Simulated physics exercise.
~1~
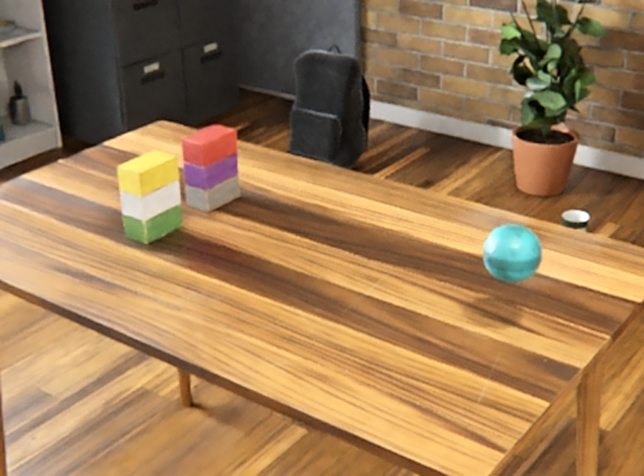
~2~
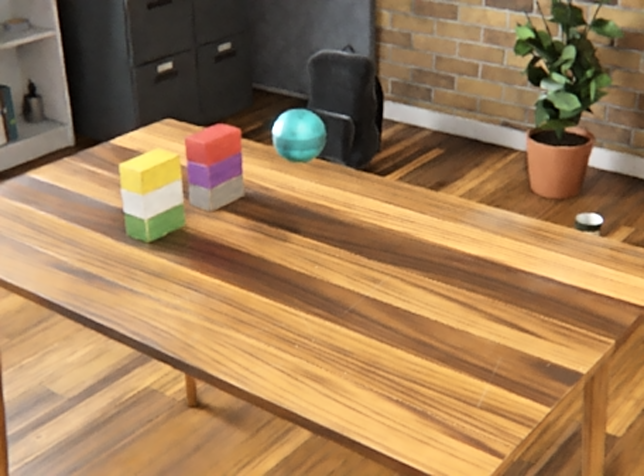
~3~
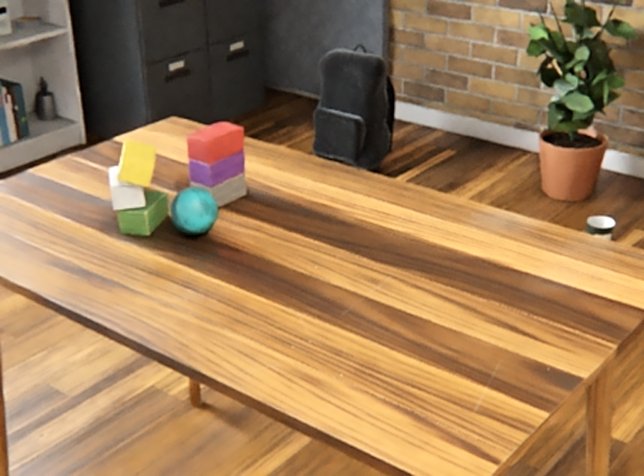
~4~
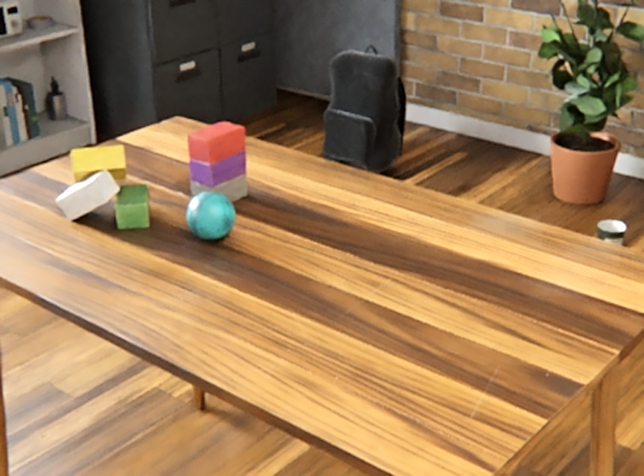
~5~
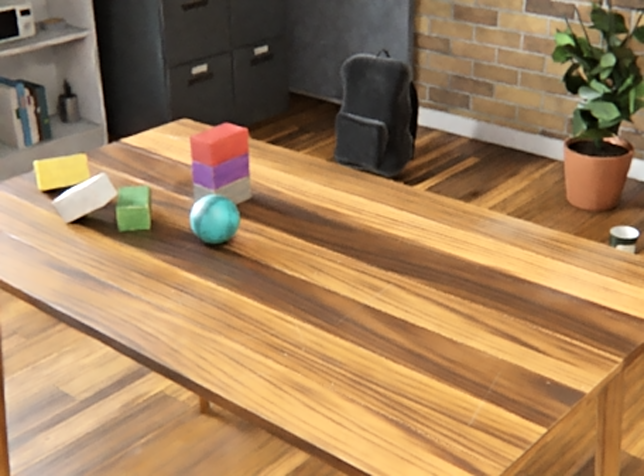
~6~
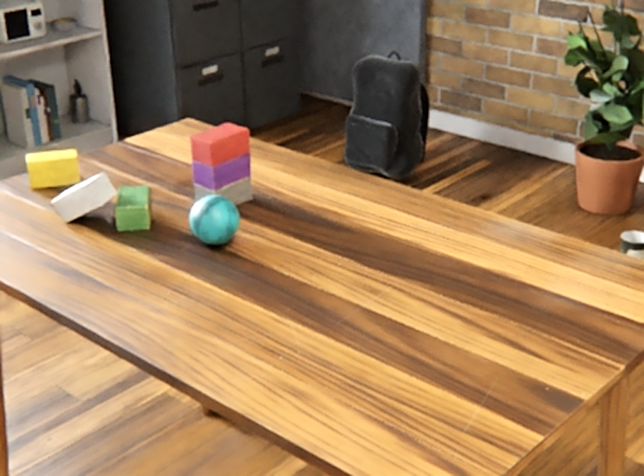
In this clip, a turquoise ball flies leftward over a wooden table and hits a stack of yellow, white and green blocks, which collapses. The yellow block tumbles to the left, the white one ends tilted beside the green, and the neighbouring red, purple and grey stack stays standing.
